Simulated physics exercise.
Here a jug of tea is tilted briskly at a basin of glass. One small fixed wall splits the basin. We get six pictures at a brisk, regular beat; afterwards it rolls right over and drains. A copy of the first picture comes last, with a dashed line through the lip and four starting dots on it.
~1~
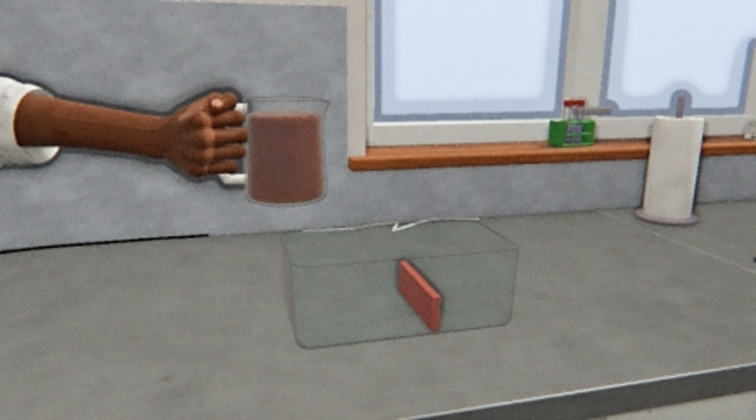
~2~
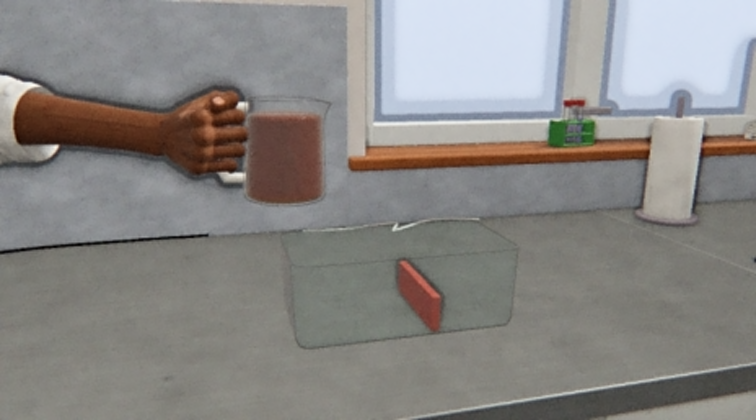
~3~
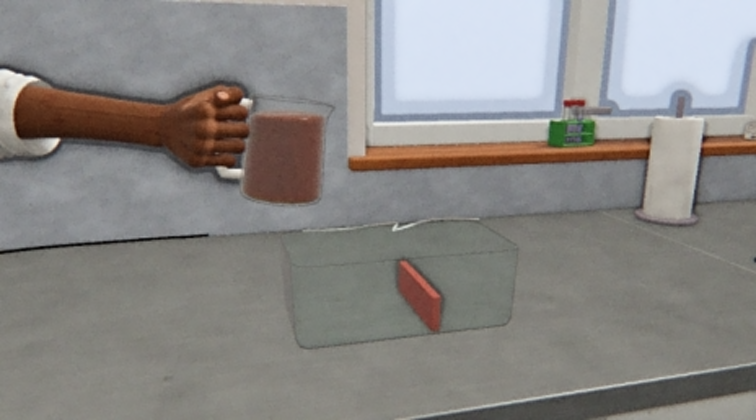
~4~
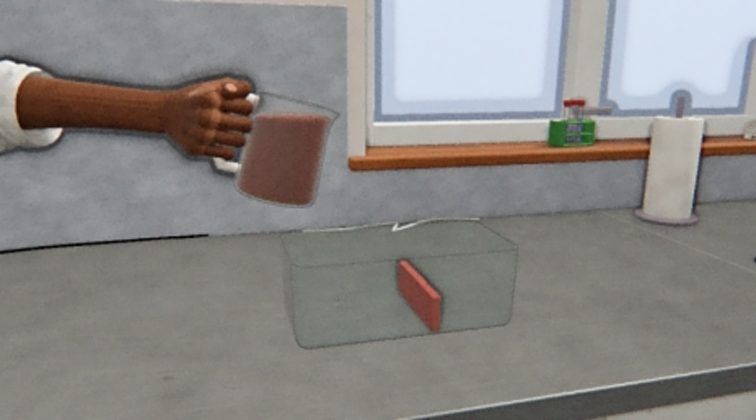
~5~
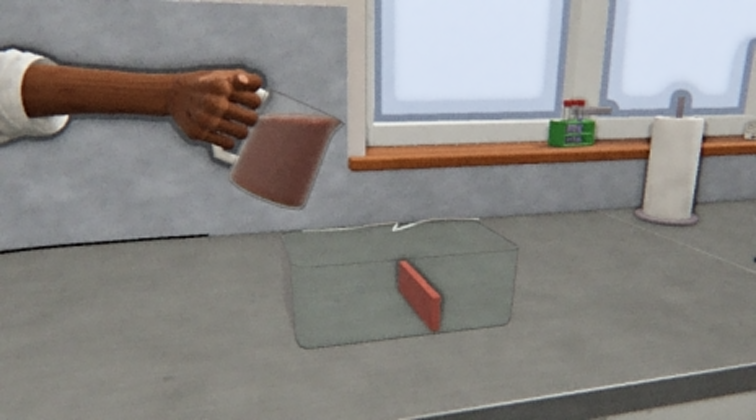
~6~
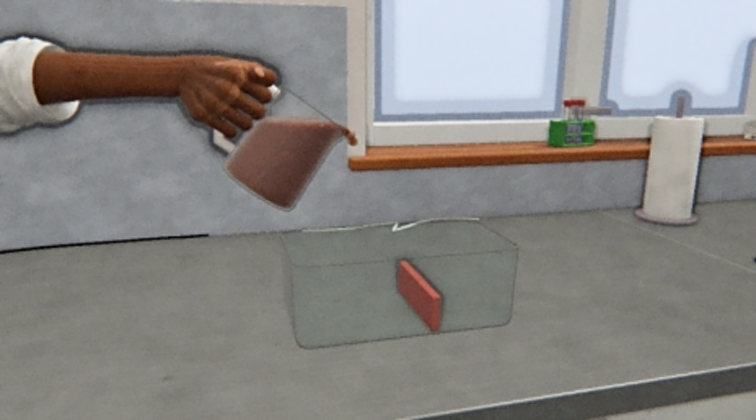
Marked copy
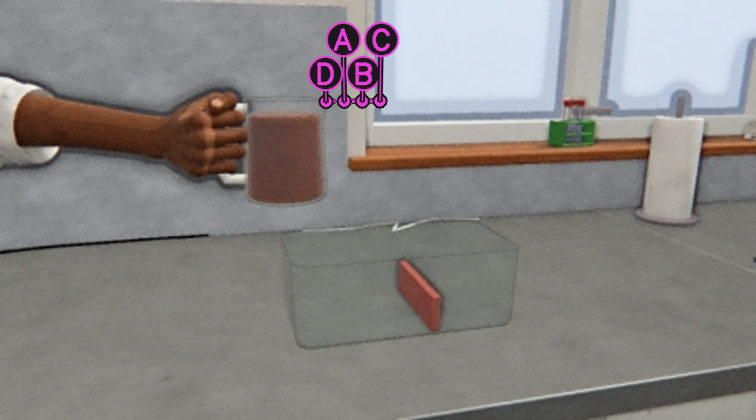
Kitchen counter by a window, a hand tilting a glass jug of brown tea rightward until liquid just crosses its lip.
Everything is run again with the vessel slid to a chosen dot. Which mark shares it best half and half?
It is B.
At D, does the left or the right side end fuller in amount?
The left one.
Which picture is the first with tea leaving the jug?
Picture 6.
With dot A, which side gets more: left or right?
More ends on the left.
In magenta, A at (344, 101); B at (362, 101); C at (379, 101); D at (326, 101).
For dot A, about 85 % ends left of the wall and 12 % right of it; 3 % is lost outside.
For dot B, about 46 % ends left of the wall and 53 % right of it.
For dot C, about 16 % ends left of the wall and 82 % right of it.
For dot D, about 94 % ends left of the wall and 4 % right of it.
